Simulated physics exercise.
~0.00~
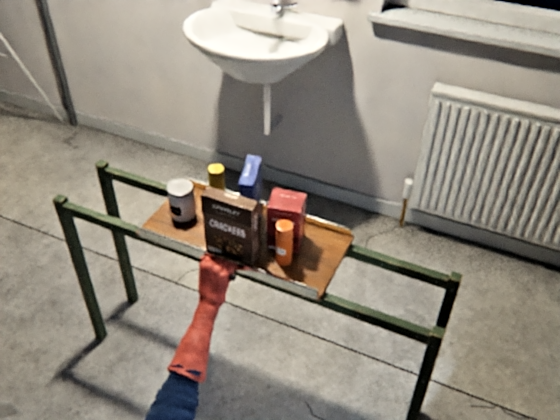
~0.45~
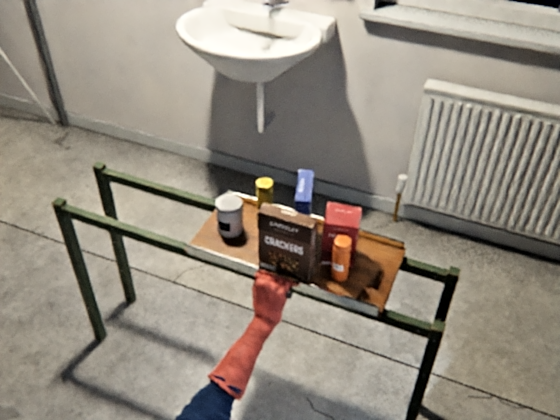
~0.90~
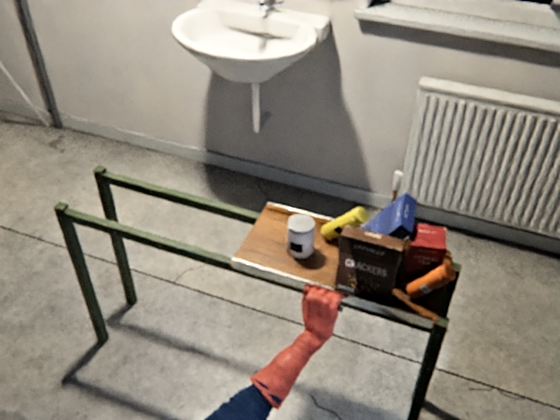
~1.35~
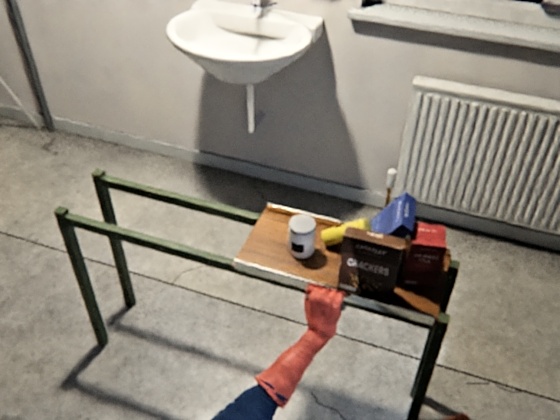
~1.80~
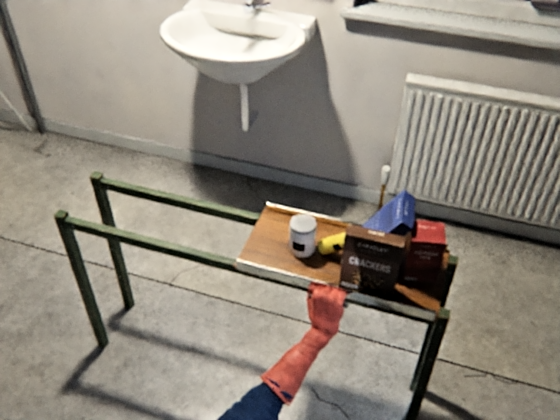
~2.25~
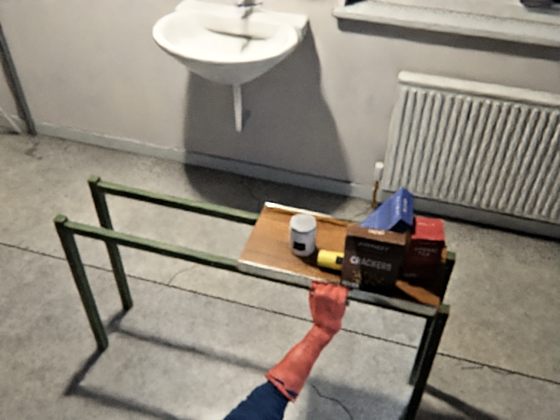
A wooden tray carrying six items rests on a green metal frame, seen from above in a grey room with a sink and a radiator. A white jar stands at left, with yellow and orange shakers, a blue packet, a red carton and a brown crackers packet beside it. A red-gloved hand at the front edge moves right with the tray until it stops. The blue packet and both shakers tilt, and the orange one drops out of view. The yellow shaker ends on its side, the blue packet leaning, while the jar, carton and brown packet stay upright.
